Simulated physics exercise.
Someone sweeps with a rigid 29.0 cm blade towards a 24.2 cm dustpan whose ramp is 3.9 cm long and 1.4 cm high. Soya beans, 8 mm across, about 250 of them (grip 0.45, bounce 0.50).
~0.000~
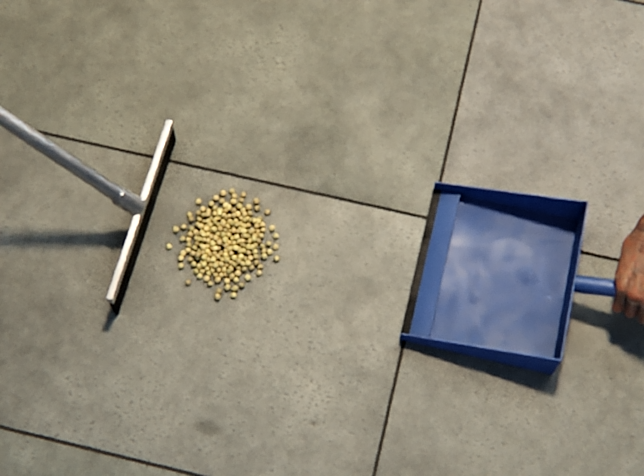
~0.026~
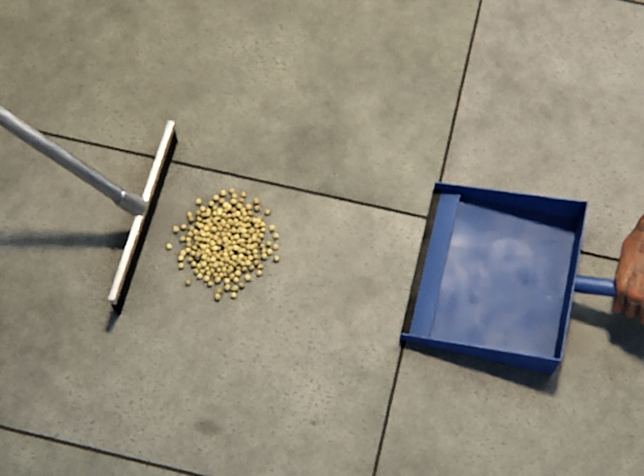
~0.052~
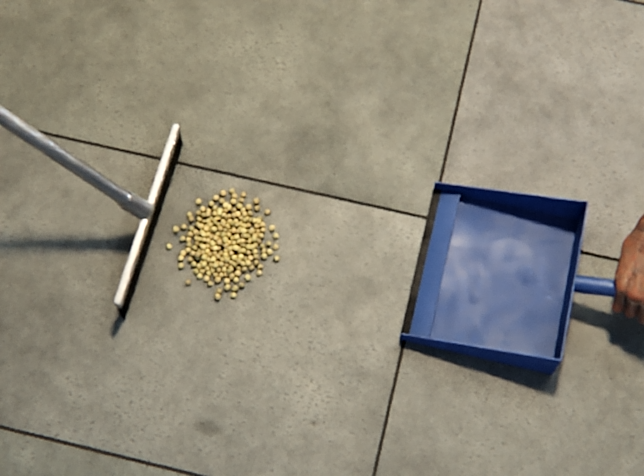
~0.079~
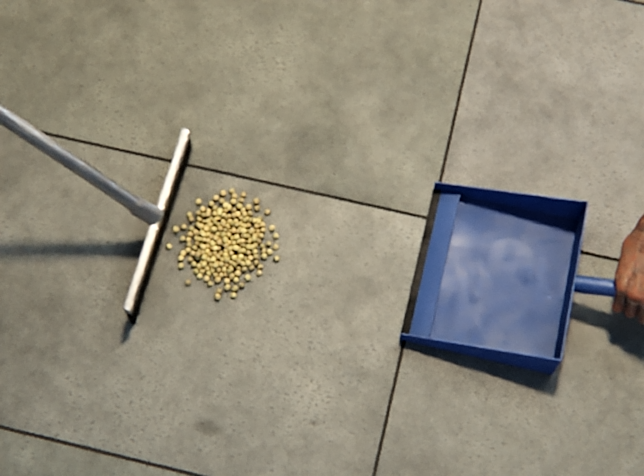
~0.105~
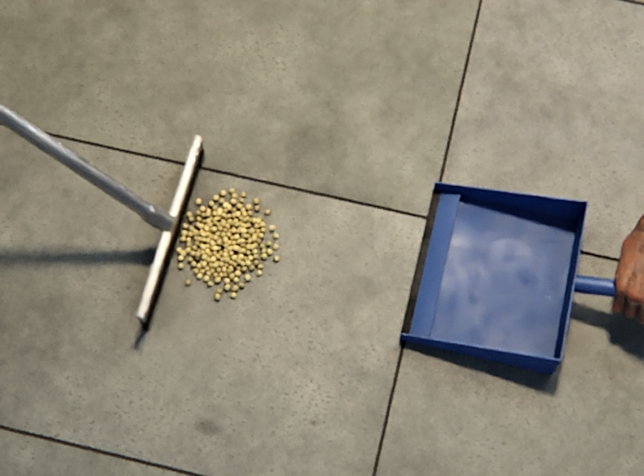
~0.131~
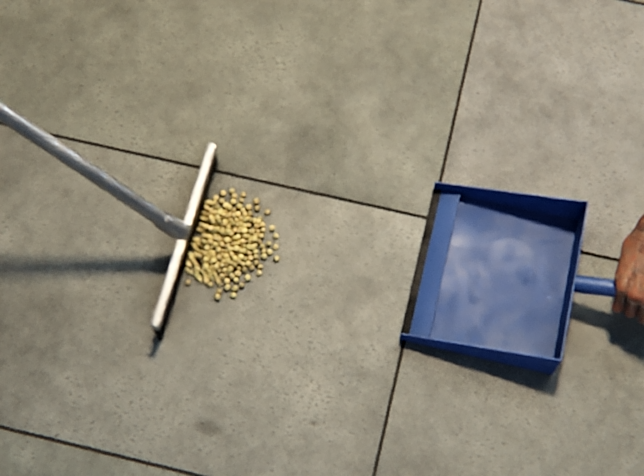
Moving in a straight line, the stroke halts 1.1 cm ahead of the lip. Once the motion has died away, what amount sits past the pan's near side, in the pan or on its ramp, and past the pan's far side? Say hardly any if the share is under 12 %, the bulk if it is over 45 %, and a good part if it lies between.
Near side: An intermediate share, pan: An intermediate share, far side: A minor share.
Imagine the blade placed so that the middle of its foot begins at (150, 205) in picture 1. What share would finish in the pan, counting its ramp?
About 40 per cent.
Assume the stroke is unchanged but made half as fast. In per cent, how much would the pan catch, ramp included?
Share: Close to 30 %.
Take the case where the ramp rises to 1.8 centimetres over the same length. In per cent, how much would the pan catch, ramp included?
Near 30 per cent, then.
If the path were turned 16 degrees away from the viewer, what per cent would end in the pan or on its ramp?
Then about 55 per cent.
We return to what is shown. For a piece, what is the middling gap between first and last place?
I'd say near 34 cm.
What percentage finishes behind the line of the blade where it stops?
5 %.
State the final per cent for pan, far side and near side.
Near: 35; pan: 35; far: 5 (percent).
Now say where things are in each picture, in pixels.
In the first frame, blade from (111, 299) to (170, 126), moved 0.0 cm, 0 of the pieces shifted so far; middle of the pieces at (226, 239); pan at (504, 282).
In the second frame, blade from (113, 301) to (171, 127), moved 0.3 cm, 0 of the pieces shifted so far; middle of the pieces at (226, 239).
In the third frame, blade from (119, 304) to (177, 130), moved 1.3 cm, 0 of the pieces shifted so far; middle of the pieces at (226, 239).
In the fourth frame, blade from (128, 310) to (186, 135), moved 2.9 cm, 0 of the pieces shifted so far; middle of the pieces at (226, 239).
In the fifth frame, blade from (142, 318) to (199, 142), moved 5.2 cm, 2 of the pieces shifted so far; middle of the pieces at (226, 239).
In the sixth frame, blade from (156, 326) to (212, 149), moved 7.6 cm, 94 of the pieces shifted so far; middle of the pieces at (229, 246); pan at (504, 282). Its pace works out near 0.94 m/s, heading 17 degrees towards the viewer's side.
After 0.31 s, middle of the blade 17 cm from the lip; 0 % over the lip, far side 0 %, near side 20 %.
Then, at 0.43 s, middle of the blade 6 cm from the lip; 0 % over the lip, far side 0 %, near side 30 %.
Then, at 0.69 s, middle of the blade 1 cm from the lip; 40 % over the lip, far side 5 %, near side 35 %.
In the end, at 1.9 s, near side 35 %, pan 35 %, far side 5 %, in front of the lip or behind the blade 25 %.
